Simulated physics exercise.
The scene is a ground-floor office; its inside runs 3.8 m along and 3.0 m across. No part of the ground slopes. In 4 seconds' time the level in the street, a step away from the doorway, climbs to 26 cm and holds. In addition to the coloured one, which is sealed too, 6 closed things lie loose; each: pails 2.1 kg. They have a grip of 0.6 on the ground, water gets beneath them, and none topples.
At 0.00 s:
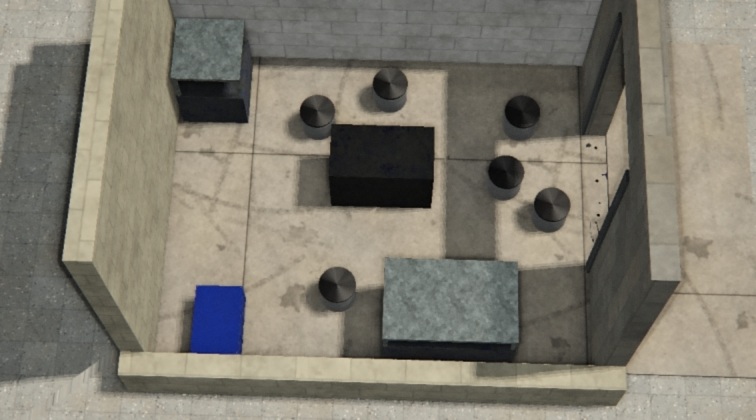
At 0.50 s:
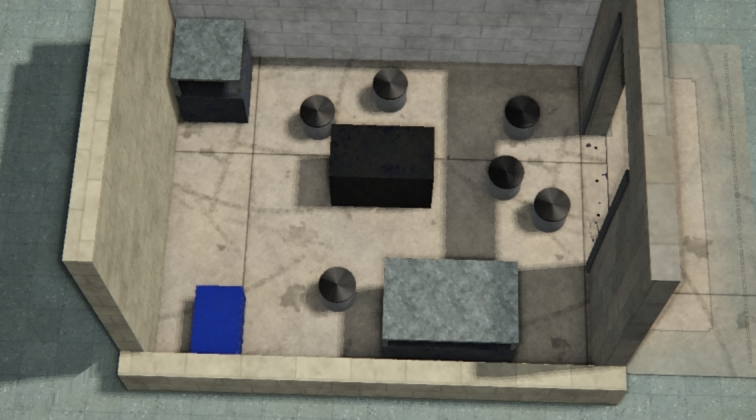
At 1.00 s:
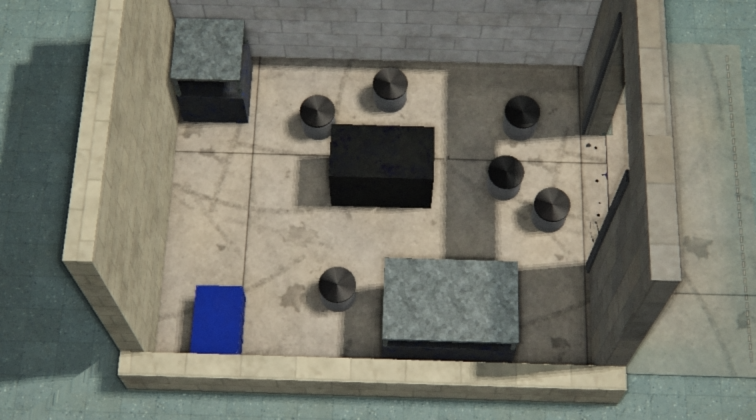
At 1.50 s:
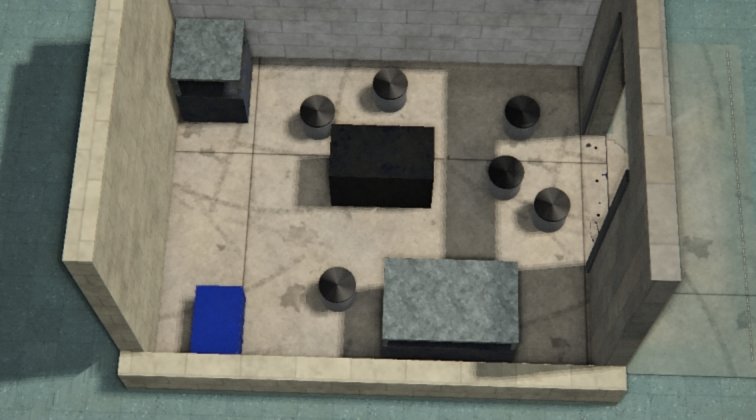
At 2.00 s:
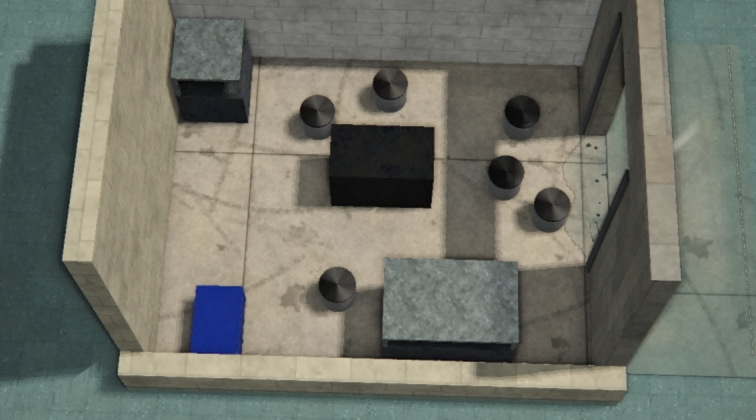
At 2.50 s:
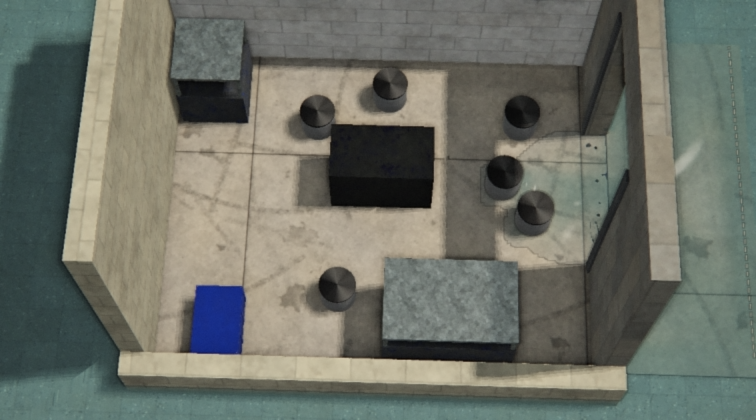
Water spread over the pavement around a small roofless room, then seeped in through the doorway on the right and nudged one dark round drum slightly left, while the blue crate stayed still.
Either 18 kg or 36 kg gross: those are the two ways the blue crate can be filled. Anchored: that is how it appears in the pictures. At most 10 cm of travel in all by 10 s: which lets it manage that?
Answer: Neither.
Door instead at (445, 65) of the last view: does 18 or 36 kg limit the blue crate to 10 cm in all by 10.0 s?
Both masses fail.
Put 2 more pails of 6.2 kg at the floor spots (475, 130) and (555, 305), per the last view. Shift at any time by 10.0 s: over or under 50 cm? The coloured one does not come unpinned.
First exceeds it, then stays inside.
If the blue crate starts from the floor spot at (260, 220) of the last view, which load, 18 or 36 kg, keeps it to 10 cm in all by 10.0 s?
Outcome - failure with both.
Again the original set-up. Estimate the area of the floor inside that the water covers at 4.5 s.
Roughly 7.0 m2 of it is wet.
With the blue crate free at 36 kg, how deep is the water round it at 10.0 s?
Around 20 cm.
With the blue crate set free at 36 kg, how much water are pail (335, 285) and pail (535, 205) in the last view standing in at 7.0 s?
Depths: Near 7 cm, then near 17 cm.
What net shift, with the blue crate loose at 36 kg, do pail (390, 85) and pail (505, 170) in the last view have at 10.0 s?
Respectively 80 and 300 centimetres.
After 3.5 s the blue crate would be 0 cm from its start with 18 kg and 0 cm from its start with 36 kg; 0 cm of water round it then.
After 4.5 s the blue crate would be 0 cm from its start with 18 kg and 0 cm from its start with 36 kg; 0 cm of water round it then.
After 7.0 s the blue crate would be 21 cm from its start with 18 kg and 0 cm from its start with 36 kg; 13 cm of water round it then.
After 10.0 s the blue crate would be 108 cm from its start with 18 kg and 107 cm from its start with 36 kg; 20 cm of water round it then.
